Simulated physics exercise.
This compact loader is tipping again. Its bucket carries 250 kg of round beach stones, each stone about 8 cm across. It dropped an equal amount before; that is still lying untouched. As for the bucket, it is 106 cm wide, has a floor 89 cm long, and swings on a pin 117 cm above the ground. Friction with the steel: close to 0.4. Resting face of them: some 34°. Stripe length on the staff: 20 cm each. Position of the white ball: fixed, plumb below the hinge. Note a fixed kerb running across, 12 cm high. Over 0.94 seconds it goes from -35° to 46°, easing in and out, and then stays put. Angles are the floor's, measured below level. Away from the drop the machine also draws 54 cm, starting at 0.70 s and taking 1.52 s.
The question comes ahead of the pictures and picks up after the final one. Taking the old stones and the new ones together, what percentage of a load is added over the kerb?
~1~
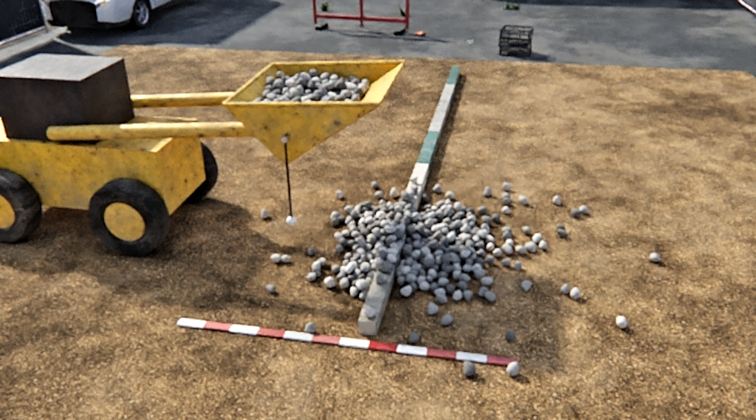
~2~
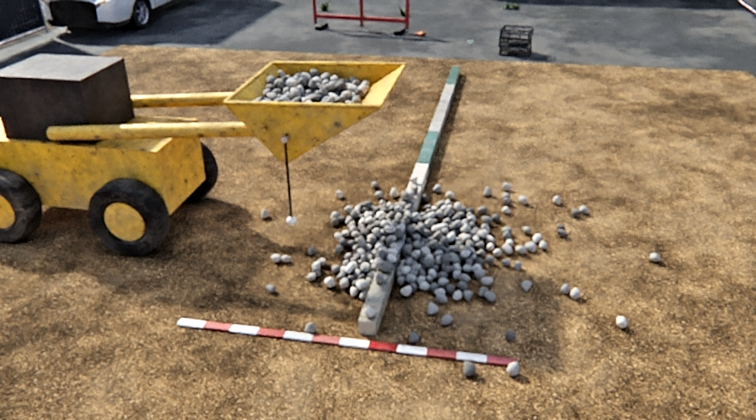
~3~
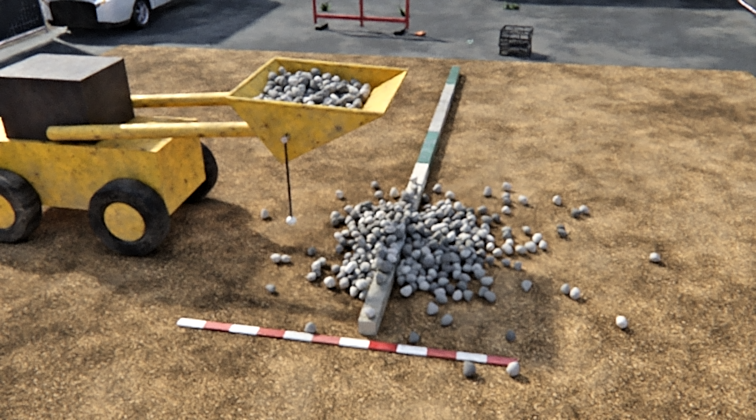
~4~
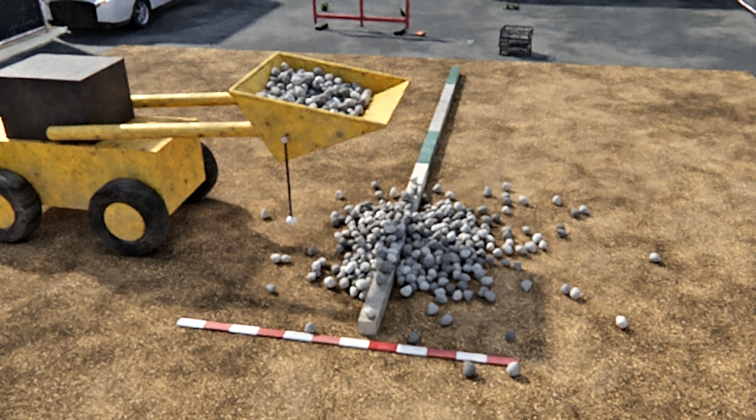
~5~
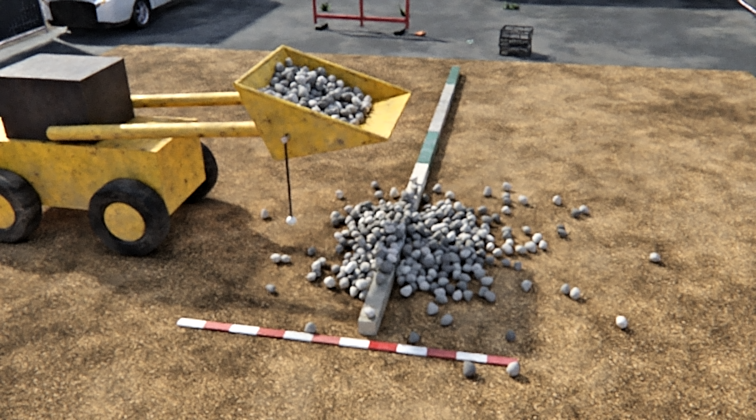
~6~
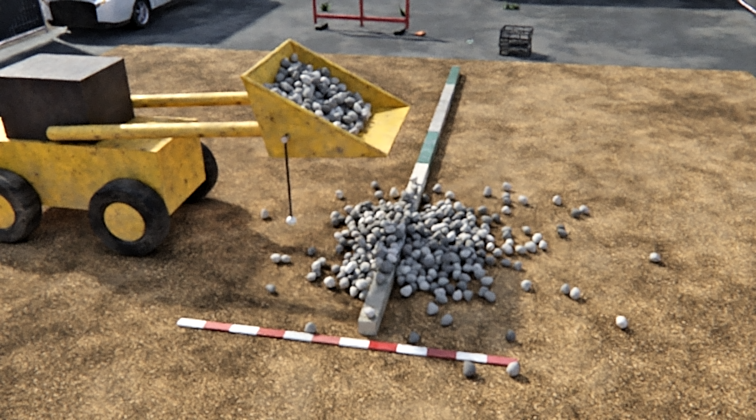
About 35 per cent.
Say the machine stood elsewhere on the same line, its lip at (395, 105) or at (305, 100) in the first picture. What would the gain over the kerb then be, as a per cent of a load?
I'd guess close to 55 per cent first and close to 0 per cent second.
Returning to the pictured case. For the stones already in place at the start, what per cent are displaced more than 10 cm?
The answer is about 15 per cent.
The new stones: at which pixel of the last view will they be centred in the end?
The middle lies near (378, 235) in the last picture.
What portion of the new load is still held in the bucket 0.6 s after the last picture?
50 %.
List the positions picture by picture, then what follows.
The bucket is at -35°, its lip at (380, 104); the top of the load is at (302, 84). The earlier load is highest near (392, 229), 19 cm above ground level, 44 % on this side of the kerb, 56 % over the kerb, in the first frame.
The bucket is at -33°, its lip at (381, 107); the top of the load is at (290, 83), in the second frame.
Lip at (383, 114), floor tilted -29°, highest stones at (290, 80), in the third frame.
Lip at (386, 126), floor tilted -22°, highest stones at (290, 77), in the fourth frame.
The bucket is at -14°, its lip at (388, 140); the top of the load is at (288, 74), in the fifth frame.
The bucket is at -5°, its lip at (387, 156); the top of the load is at (292, 69), in the sixth frame.
Then, 0.3 s after the last picture the floor is at 33°; in per cent of one load, 100 in the bucket, 44 on this side of the kerb, 56 over the kerb; the foremost stones are at (586, 252).
Then, 0.6 s after the last picture the floor is at 46°; in per cent of one load, 52 in the bucket, 91 on this side of the kerb, 56 over the kerb; the foremost stones are at (586, 252).
Then, 2.3 s after the last picture the floor is at 46°; in per cent of one load, 0 in the bucket, 108 on this side of the kerb, 92 over the kerb; the foremost stones are at (591, 254).
Then, 4.9 s after the last picture the floor is at 46°; in per cent of one load, 0 in the bucket, 108 on this side of the kerb, 92 over the kerb; the foremost stones are at (591, 254). Net gain over the kerb, 35.
